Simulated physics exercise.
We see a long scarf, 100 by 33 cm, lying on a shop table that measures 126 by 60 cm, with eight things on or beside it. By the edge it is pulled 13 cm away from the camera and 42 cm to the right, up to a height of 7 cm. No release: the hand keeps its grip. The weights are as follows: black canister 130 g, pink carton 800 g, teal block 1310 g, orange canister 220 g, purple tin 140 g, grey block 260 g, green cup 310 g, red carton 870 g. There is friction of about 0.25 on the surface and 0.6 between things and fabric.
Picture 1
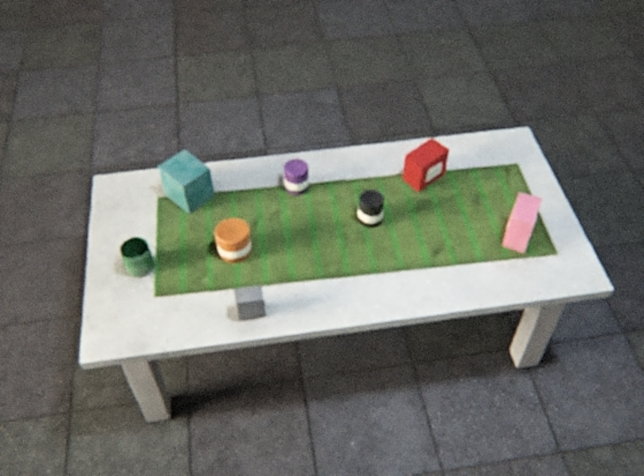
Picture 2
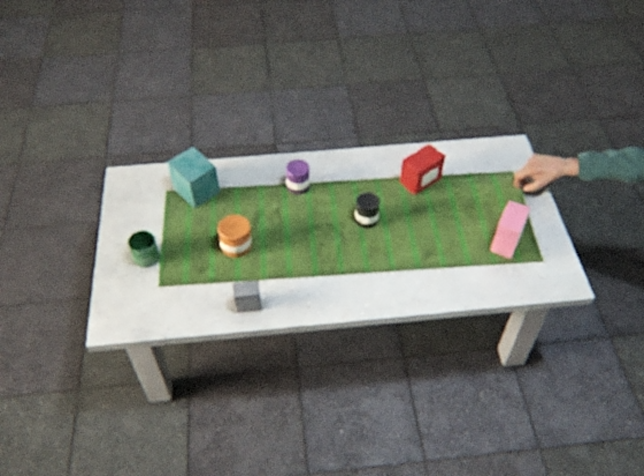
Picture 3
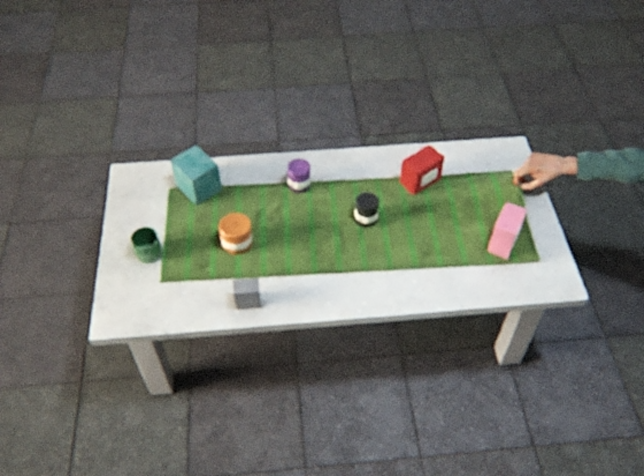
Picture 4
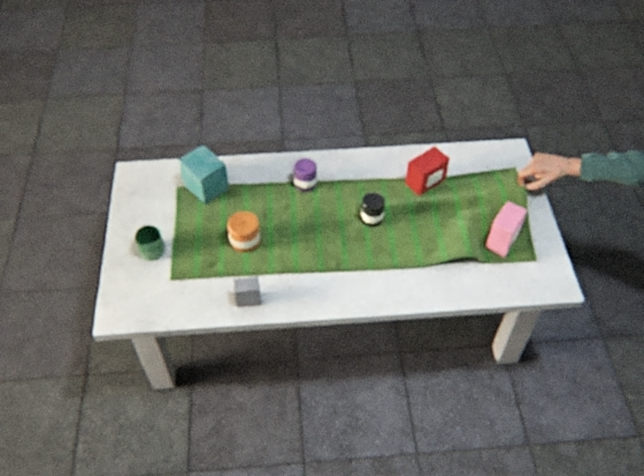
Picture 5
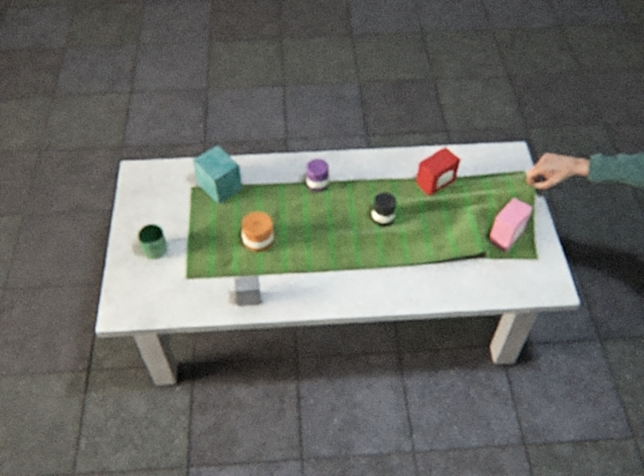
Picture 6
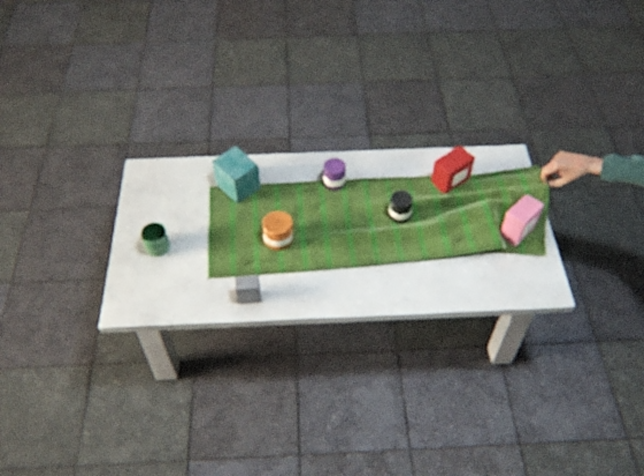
A hand pulls the green cloth to the right, carrying several objects along the table.
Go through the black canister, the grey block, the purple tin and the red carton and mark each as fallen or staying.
Marks: Black canister staying, grey block staying, purple tin staying, red carton fallen.
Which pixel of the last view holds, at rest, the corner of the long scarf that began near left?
That corner comes to rest close to (346, 271) in the last view.
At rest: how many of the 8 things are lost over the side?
That gives 2.
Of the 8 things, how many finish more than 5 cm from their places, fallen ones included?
After counting, the figure is 6.
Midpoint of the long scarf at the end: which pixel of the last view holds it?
Midpoint, last view: Approx. (496, 198).
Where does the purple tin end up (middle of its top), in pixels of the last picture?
It comes to rest close to (452, 159).
Next, 90 % of the long scarf is still over the top; black canister 23 cm off its start, red carton 20 cm off its start, purple tin 20 cm off its start.
Then, 75 % of the long scarf is still over the top; black canister 35 cm off its start, red carton 32 cm off its start, purple tin 31 cm off its start.
After that, 65 % of the long scarf is still over the top; red carton 45 cm off its start at (555, 156), black canister 44 cm off its start at (515, 178), purple tin 40 cm off its start at (438, 156).
Later, 65 % of the long scarf is still over the top; red carton over the edge, black canister 48 cm off its start, purple tin 44 cm off its start.
At the end, 65 % of the long scarf is still over the top; red carton over the edge, black canister 48 cm off its start at (530, 180), purple tin 44 cm off its start at (452, 159), grey block 0 cm off its start at (248, 282).
